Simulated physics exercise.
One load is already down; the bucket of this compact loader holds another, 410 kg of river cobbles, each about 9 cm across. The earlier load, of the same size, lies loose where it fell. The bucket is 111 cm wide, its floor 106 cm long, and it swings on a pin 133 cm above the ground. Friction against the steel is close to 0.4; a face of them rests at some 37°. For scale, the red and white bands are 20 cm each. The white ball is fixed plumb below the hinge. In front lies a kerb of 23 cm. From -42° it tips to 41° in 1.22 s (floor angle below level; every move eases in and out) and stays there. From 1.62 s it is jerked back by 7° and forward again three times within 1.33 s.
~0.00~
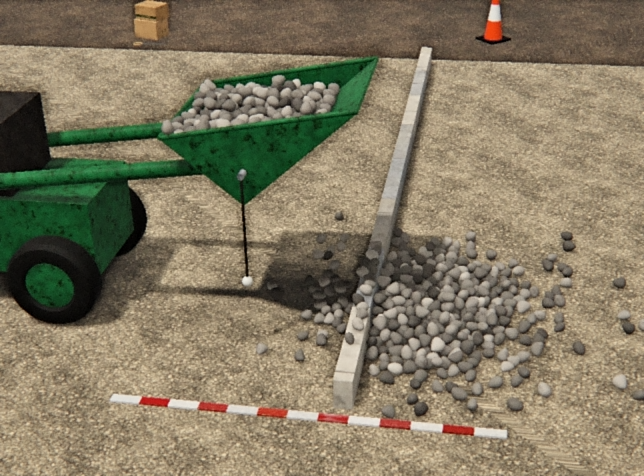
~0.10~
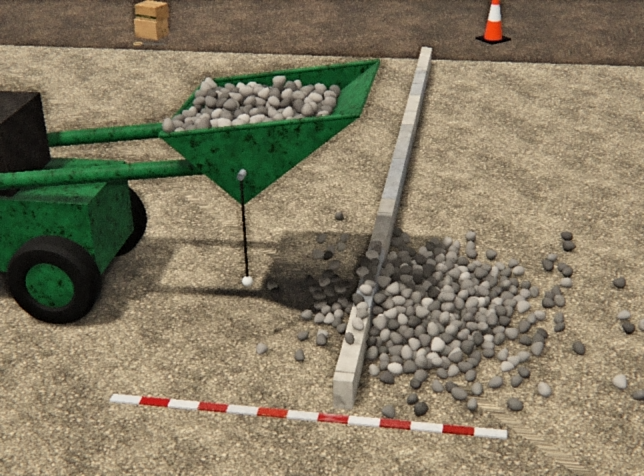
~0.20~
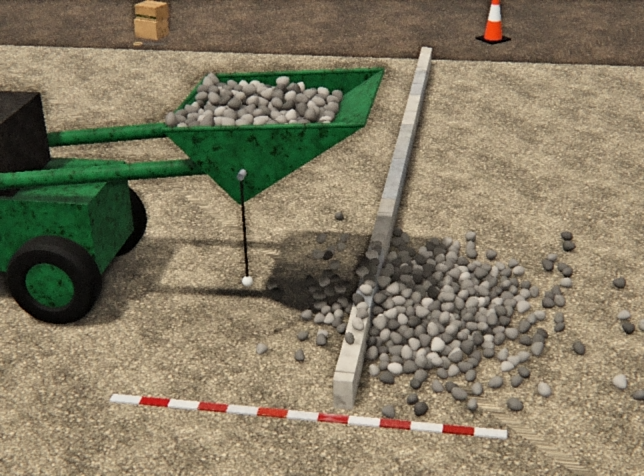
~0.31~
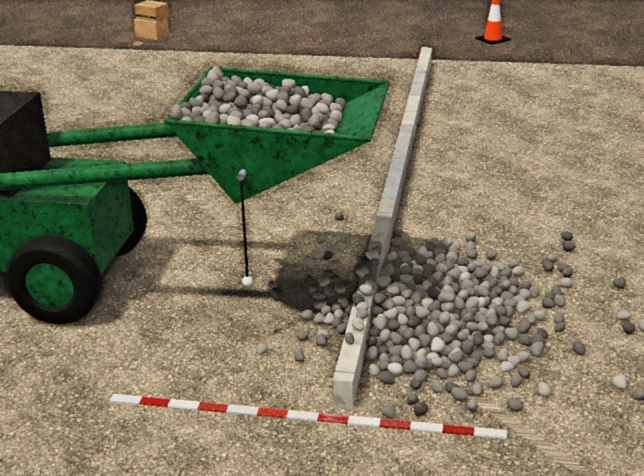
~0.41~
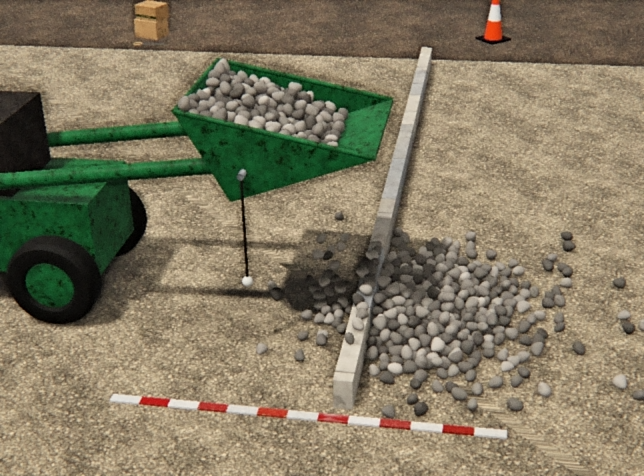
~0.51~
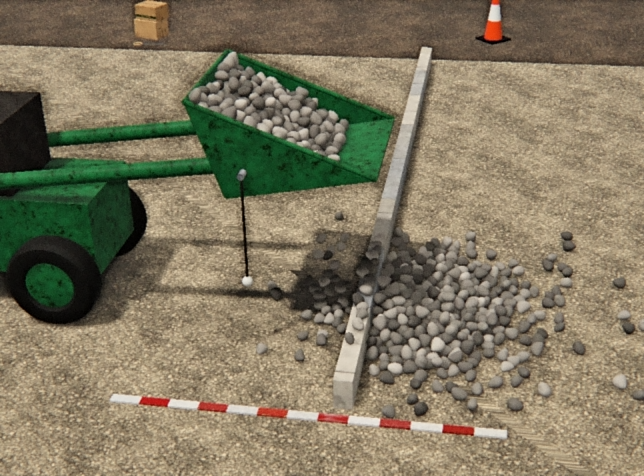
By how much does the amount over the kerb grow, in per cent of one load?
Some 88 per cent is added.
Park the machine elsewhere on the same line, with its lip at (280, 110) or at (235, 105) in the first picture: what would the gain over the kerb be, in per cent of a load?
Near 10 per cent from the first place, 0 from the second.
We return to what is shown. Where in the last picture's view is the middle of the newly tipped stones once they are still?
Their middle is at about (428, 293).
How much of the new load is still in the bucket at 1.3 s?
It holds some 60 per cent.
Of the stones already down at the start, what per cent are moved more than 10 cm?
Roughly 20 per cent of them.
After 0.9 s the floor is at 28°; in per cent of one load, 100 in the bucket, 13 on this side of the kerb, 87 over the kerb; the foremost stones are past the picture's edge.
After 1.3 s the floor is at 41°; in per cent of one load, 60 in the bucket, 38 on this side of the kerb, 103 over the kerb; the foremost stones are past the picture's edge.
After 3.4 s the floor is at 41°; in per cent of one load, 0 in the bucket, 25 on this side of the kerb, 175 over the kerb; the foremost stones are past the picture's edge.
After 6.1 s the floor is at 41°; in per cent of one load, 0 in the bucket, 25 on this side of the kerb, 175 over the kerb; the foremost stones are past the picture's edge. Net gain over the kerb, 88.
